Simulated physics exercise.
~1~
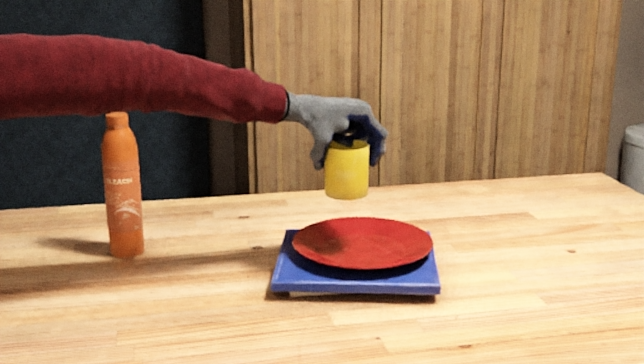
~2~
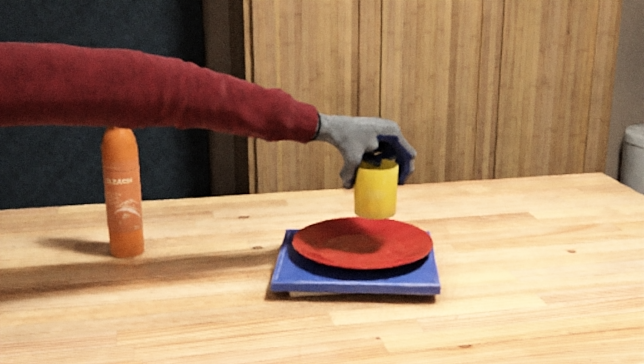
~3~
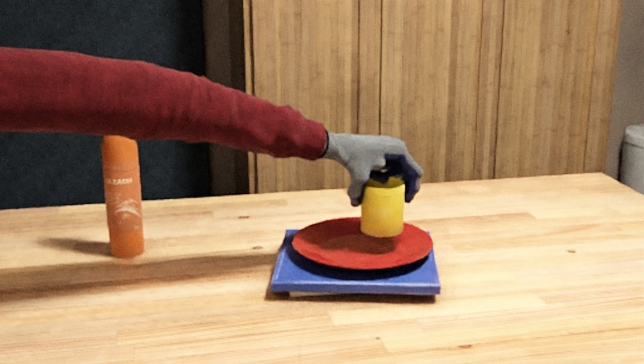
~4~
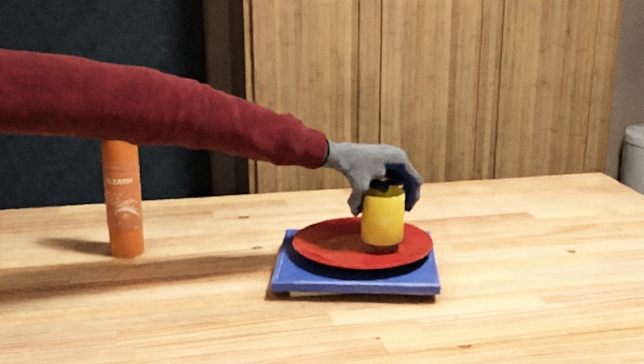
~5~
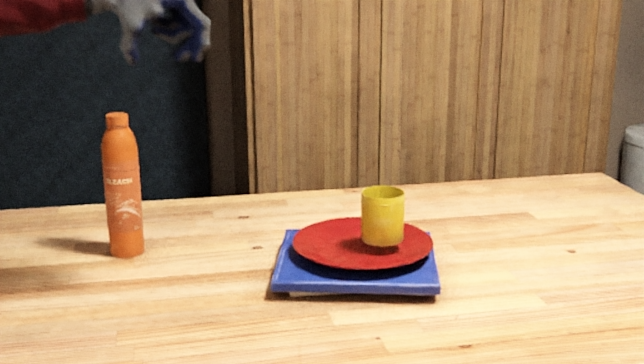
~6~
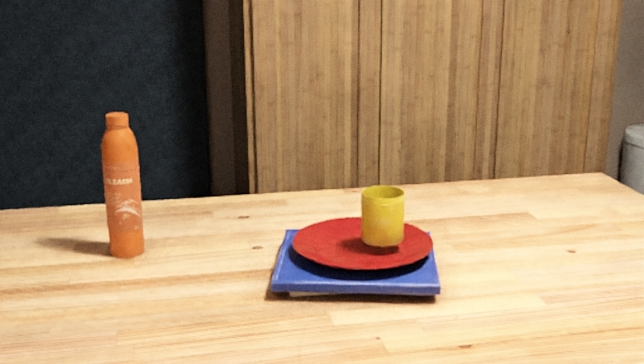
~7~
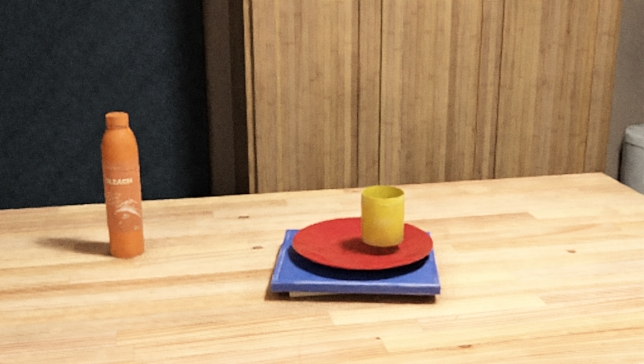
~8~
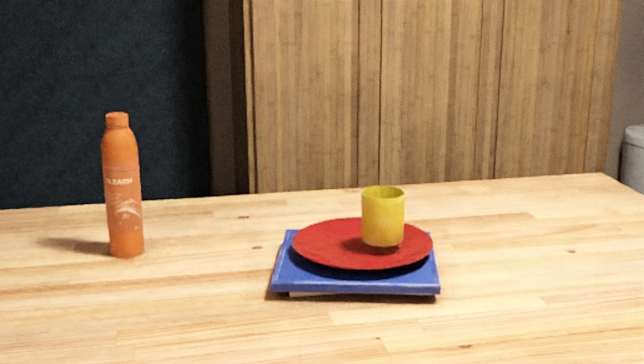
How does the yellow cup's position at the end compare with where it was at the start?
At the start the yellow cup was held in the air above the red plate, and at the end it stood on the plate, lower and a little farther to the right.
